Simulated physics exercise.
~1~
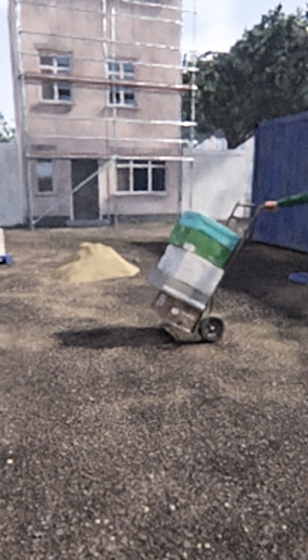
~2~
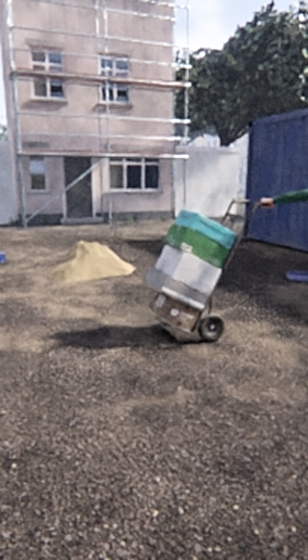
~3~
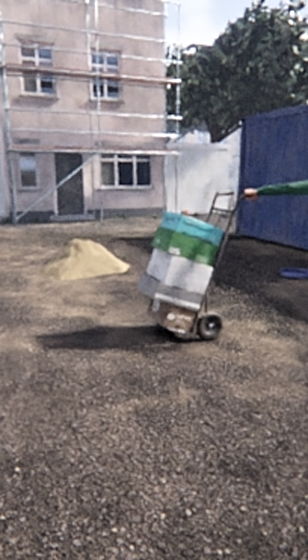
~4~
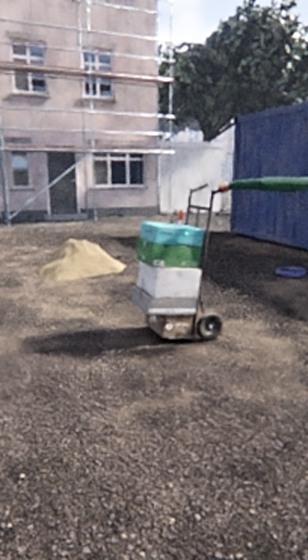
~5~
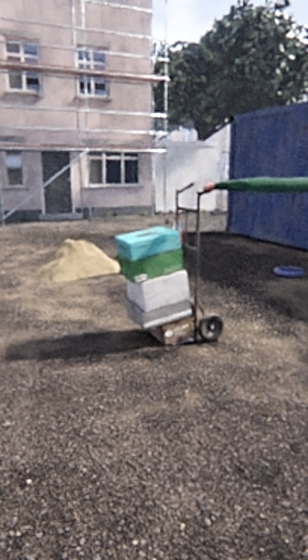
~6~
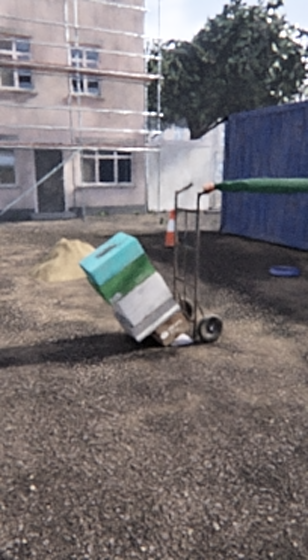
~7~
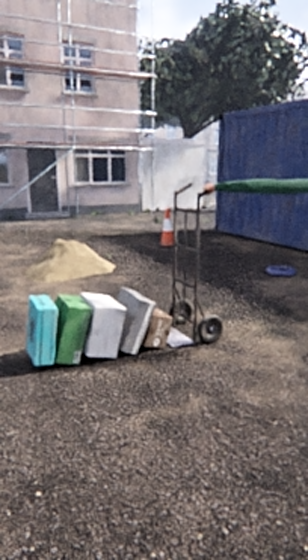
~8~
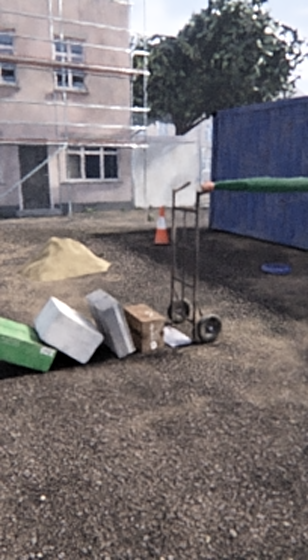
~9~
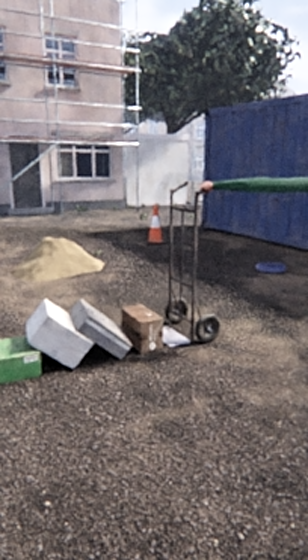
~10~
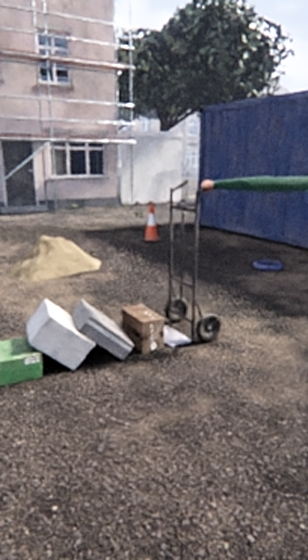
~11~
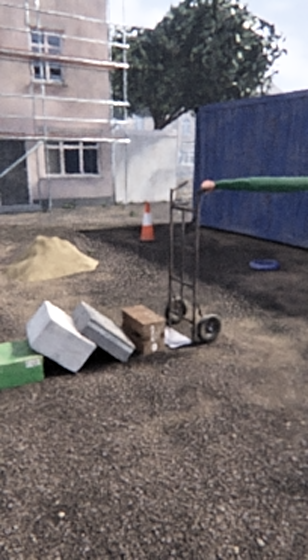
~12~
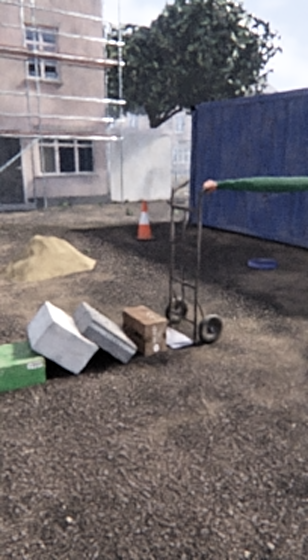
Gravel building yard, a green-sleeved arm swinging a loaded hand truck upright, its stacked boxes toppling left and lying strewn beside it.
